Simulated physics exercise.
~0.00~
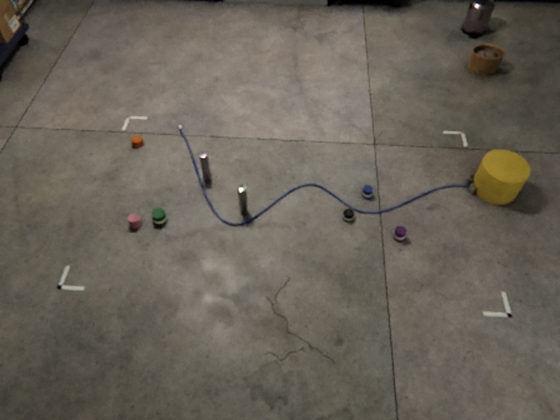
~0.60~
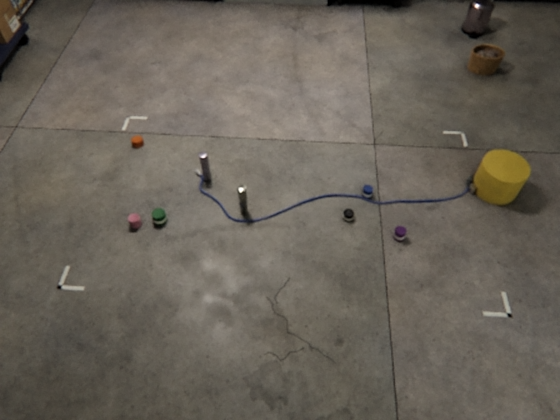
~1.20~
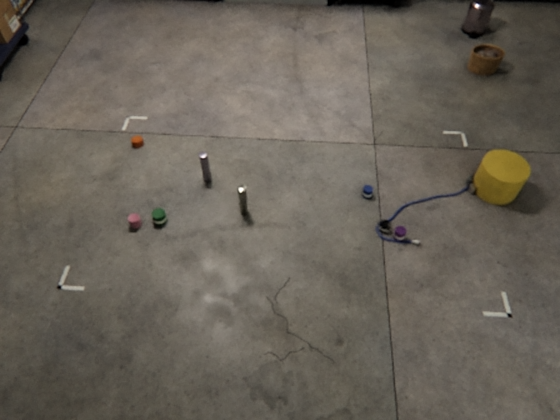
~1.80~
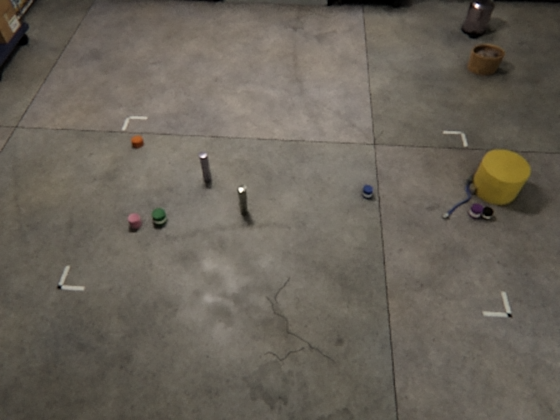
The clip shows a blue cord being drawn rightward past two upright posts toward a yellow cleaner on a concrete floor, sweeping the black jar to the purple tin, then both toward the cleaner, where they end beside a short remaining length while the other small containers stay put.
